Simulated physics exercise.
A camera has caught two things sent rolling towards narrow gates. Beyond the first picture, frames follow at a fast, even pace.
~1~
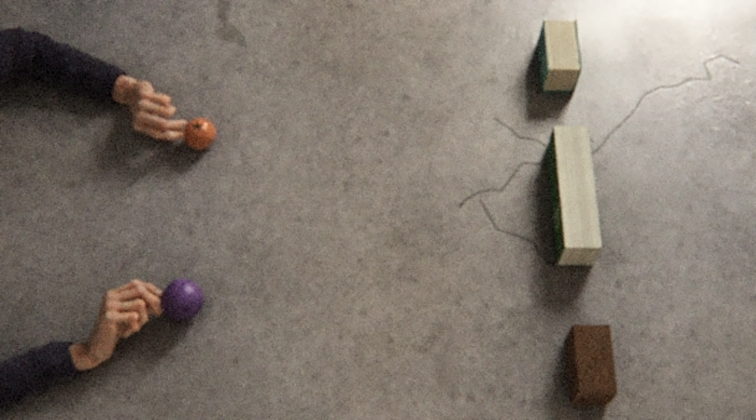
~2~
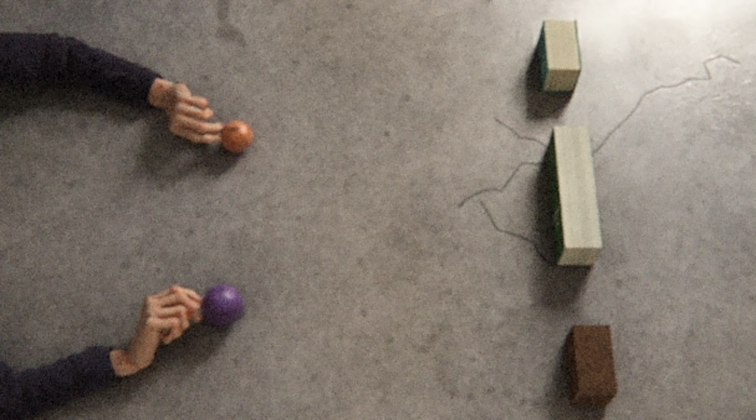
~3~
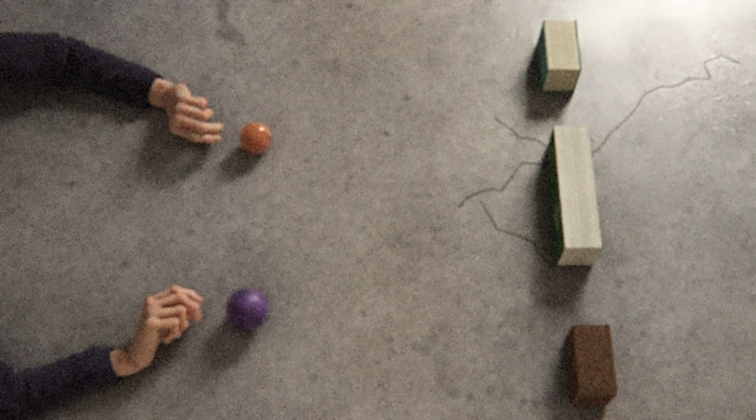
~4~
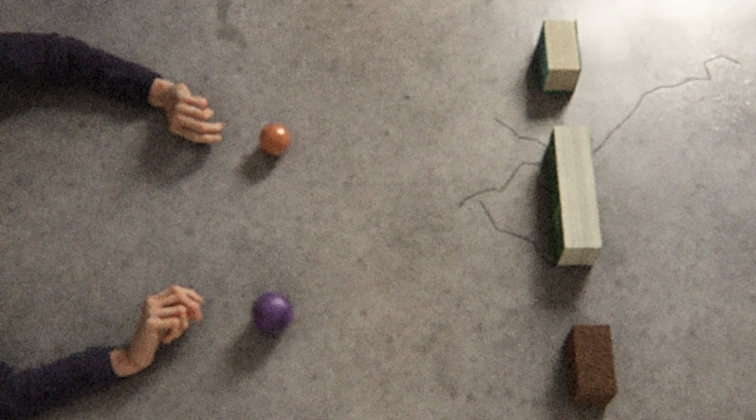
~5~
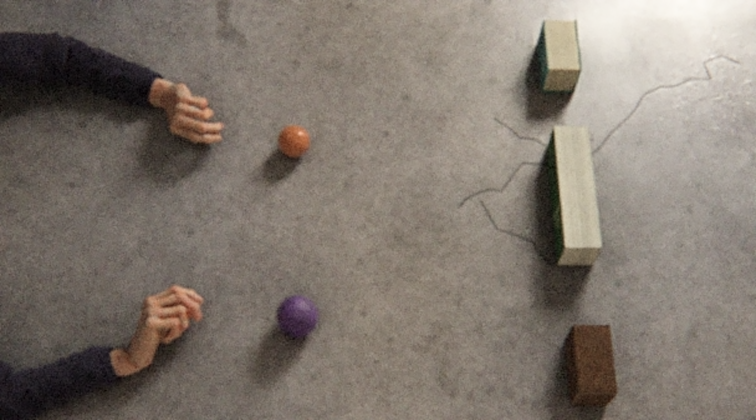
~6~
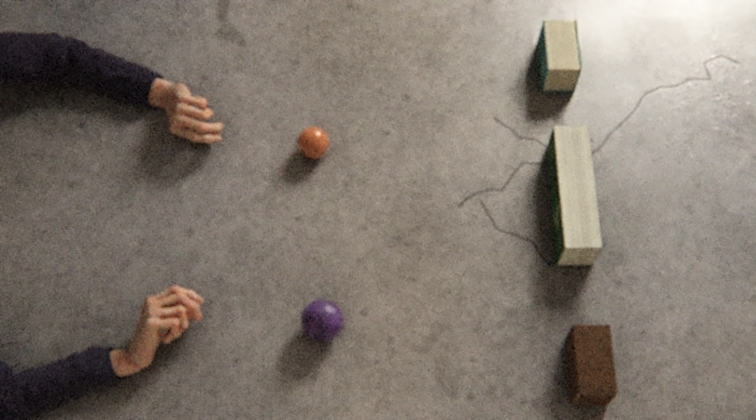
Two hands releasing a purple ball and a small orange ball, both rolling rightward across a grey floor towards spaced upright blocks.
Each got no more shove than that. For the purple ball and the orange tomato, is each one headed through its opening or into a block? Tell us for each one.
The purple ball runs into a block, the orange tomato runs into a block.
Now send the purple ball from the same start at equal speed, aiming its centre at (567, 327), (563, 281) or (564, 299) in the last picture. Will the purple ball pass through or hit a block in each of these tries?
Well, the first time it meets a block, the second time it fits through the gap, and the third time it fits through the gap.
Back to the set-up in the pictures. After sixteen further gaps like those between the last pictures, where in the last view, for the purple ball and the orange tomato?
Around (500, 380), and around (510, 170).
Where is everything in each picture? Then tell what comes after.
In the first frame, purple ball (182, 299) under the hand; orange tomato (200, 134) under the hand; brown brick (590, 365).
In the second frame, purple ball (222, 306); orange tomato (237, 137).
In the third frame, purple ball (247, 309); orange tomato (256, 138).
In the fourth frame, purple ball (272, 313); orange tomato (275, 140).
In the fifth frame, purple ball (297, 317); orange tomato (294, 141).
In the sixth frame, purple ball (322, 320); orange tomato (313, 143); green book (573, 195).
Then, 0.40 s later than the last frame, purple ball coming back near (540, 356); orange tomato heading on near (504, 158).
When it is over, the purple ball bounces off; the orange tomato bounces off.
